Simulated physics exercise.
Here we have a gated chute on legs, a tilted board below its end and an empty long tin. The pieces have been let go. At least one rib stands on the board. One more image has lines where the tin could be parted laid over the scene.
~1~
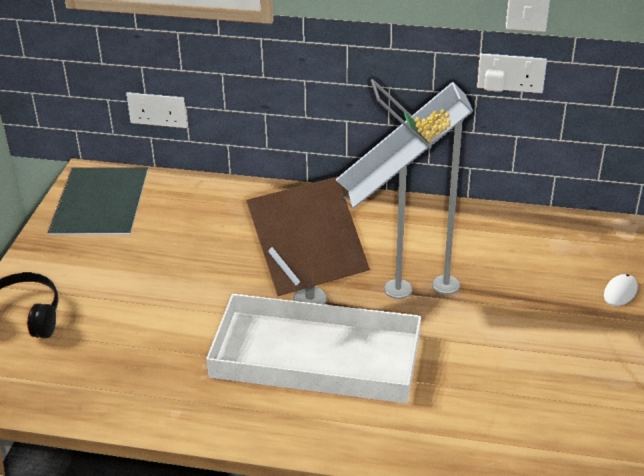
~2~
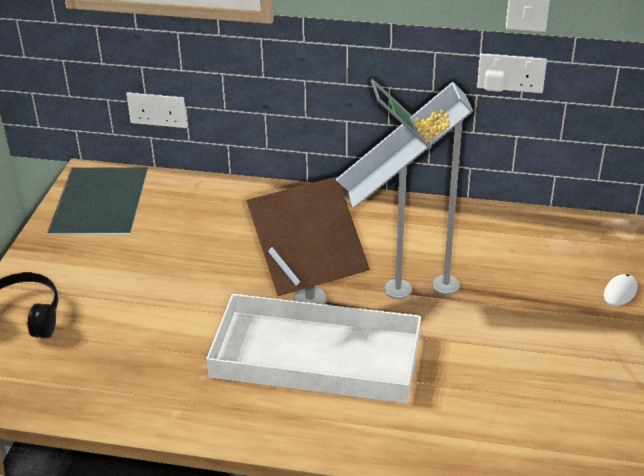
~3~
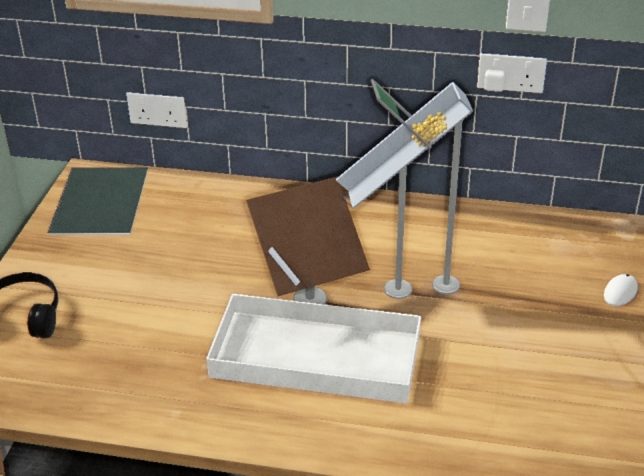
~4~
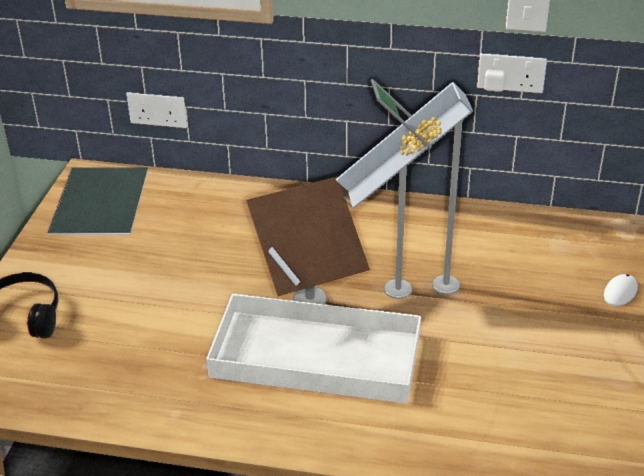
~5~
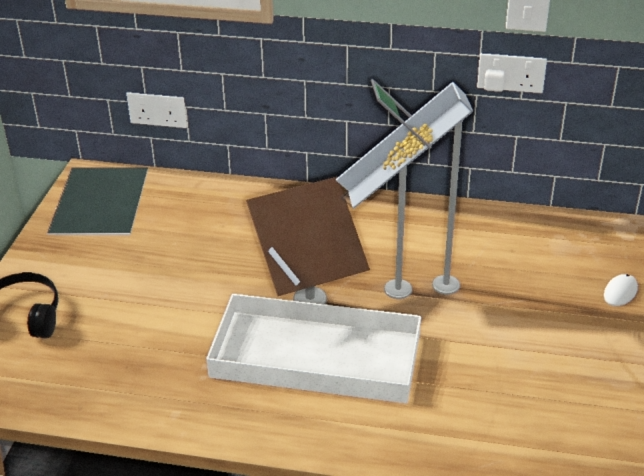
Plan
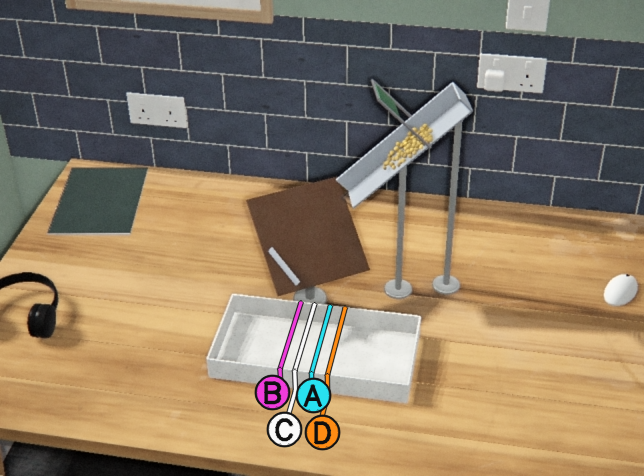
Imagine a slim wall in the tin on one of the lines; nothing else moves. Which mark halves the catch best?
Line A.
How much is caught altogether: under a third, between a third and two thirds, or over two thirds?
Over two thirds.
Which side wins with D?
Left.
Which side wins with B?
More lands on the right.
On the marked copy, line A crosses the front rim at (311, 372); line B crosses the front rim at (280, 368); line C crosses the front rim at (294, 370); line D crosses the front rim at (327, 374).
For line A, of what is caught, roughly two thirds on the left of the divider, roughly a third on the right.
For line B, of what is caught, just a few on the left of the divider, almost all on the right.
For line C, of what is caught, about a tenth on the left of the divider, the larger part on the right.
For line D, of what is caught, the larger part on the left of the divider, about a tenth on the right.
